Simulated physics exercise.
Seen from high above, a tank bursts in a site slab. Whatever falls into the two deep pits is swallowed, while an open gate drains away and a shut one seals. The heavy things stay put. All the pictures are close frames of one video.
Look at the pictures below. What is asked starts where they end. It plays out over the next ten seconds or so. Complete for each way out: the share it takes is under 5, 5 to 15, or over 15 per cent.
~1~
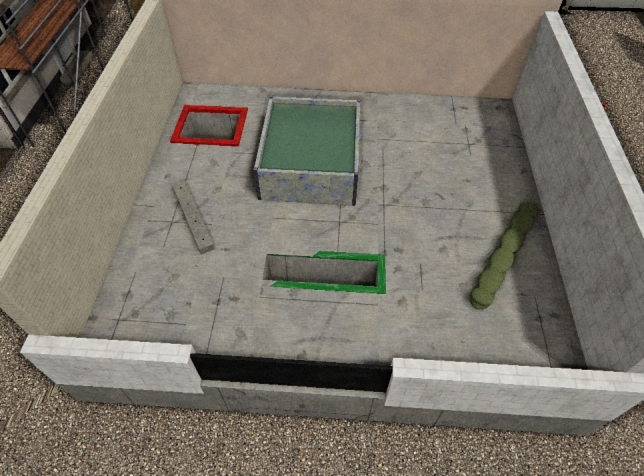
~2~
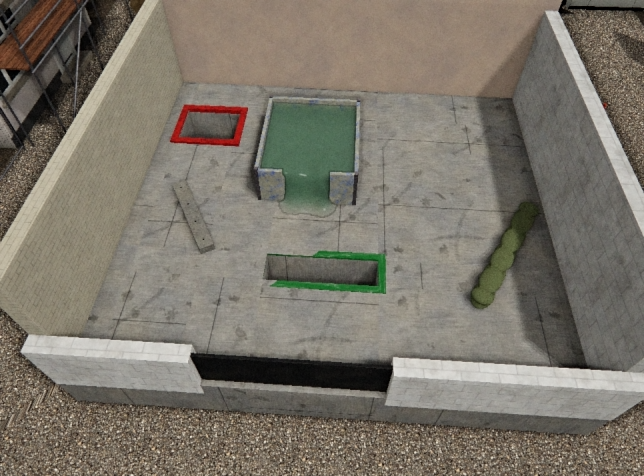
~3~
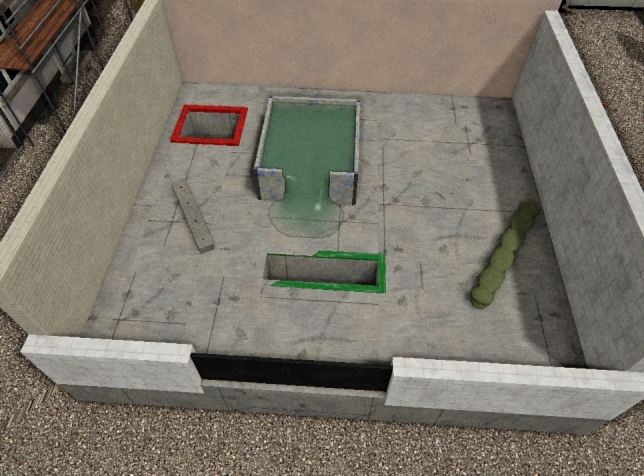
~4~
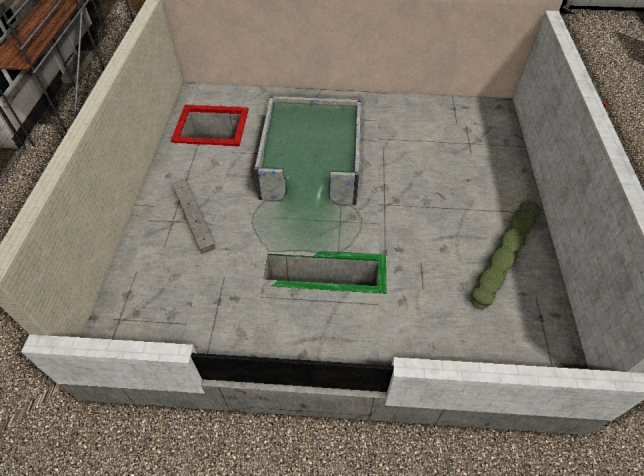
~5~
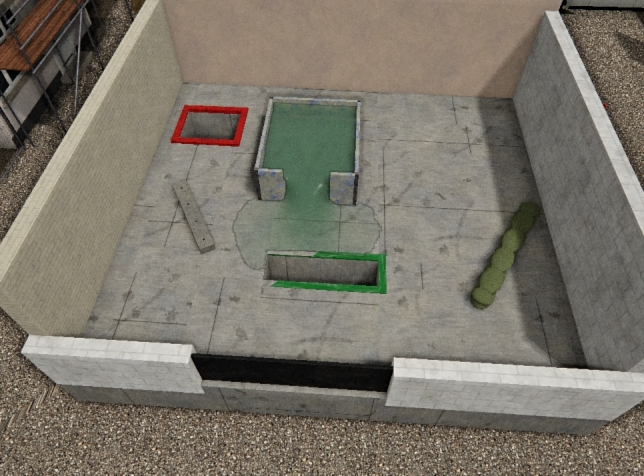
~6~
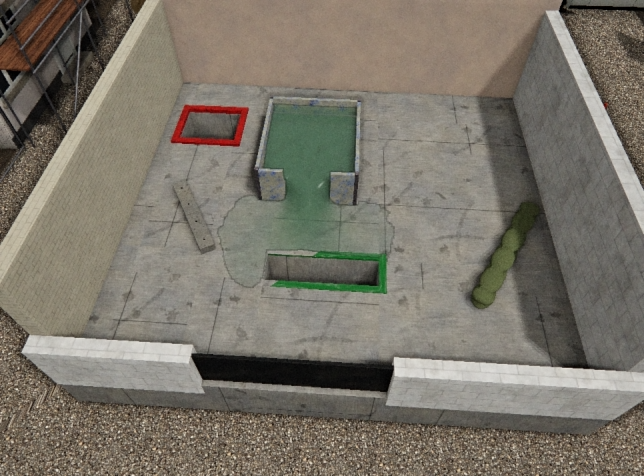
Completed: For the gate it is under 5 per cent; for the red pit it is under 5 per cent; for the green pit it is over 15 per cent.
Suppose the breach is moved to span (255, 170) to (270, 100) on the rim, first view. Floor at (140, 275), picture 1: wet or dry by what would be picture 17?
Submerged.
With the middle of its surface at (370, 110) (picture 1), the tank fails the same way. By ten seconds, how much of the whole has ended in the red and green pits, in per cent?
Tally in per cent: Red pit 0, green pit 45.
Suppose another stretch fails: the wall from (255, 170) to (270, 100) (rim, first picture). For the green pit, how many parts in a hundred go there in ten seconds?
Share recorded - green: 10 %.
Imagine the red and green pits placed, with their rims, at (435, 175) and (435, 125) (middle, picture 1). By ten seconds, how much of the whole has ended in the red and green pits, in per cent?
The red pit takes around 0 percent, while the green pit takes around 2 percent.
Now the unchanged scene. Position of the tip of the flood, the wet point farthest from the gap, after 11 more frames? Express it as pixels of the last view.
The wet point farthest out is around (87, 360).
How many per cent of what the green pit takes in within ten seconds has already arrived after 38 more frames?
Near 85 per cent, give or take.
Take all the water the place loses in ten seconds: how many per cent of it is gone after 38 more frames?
It should be close to 85 percent by then.
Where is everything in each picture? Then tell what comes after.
The first frame shows the water tank at (311, 137) is whole and still.
In the second frame, water pours out at (307, 192) and has run to (331, 209).
In the third frame, water pours out at (307, 192) and has run to (322, 233).
In the fourth frame, the front is at (328, 254), out from the gap at (307, 193).
In the fifth frame, the front is at (256, 262), out from the gap at (307, 192).
In the sixth frame, the front is at (246, 278), out from the gap at (307, 191).
A moment on, water covers 10 % of the floor; the gate 0 %, the red pit 0 %, the green pit 16 %.
Next, water covers 15 % of the floor; the gate 0 %, the red pit 0 %, the green pit 28 %.
Then, water covers 15 % of the floor; the gate 0 %, the red pit 0 %, the green pit 40 %.
Later, water covers 25 % of the floor; the gate 0 %, the red pit 0 %, the green pit 54 %.
In the end, water covers 35 % of the floor; the gate 0 %, the red pit 0 %, the green pit 65 %.
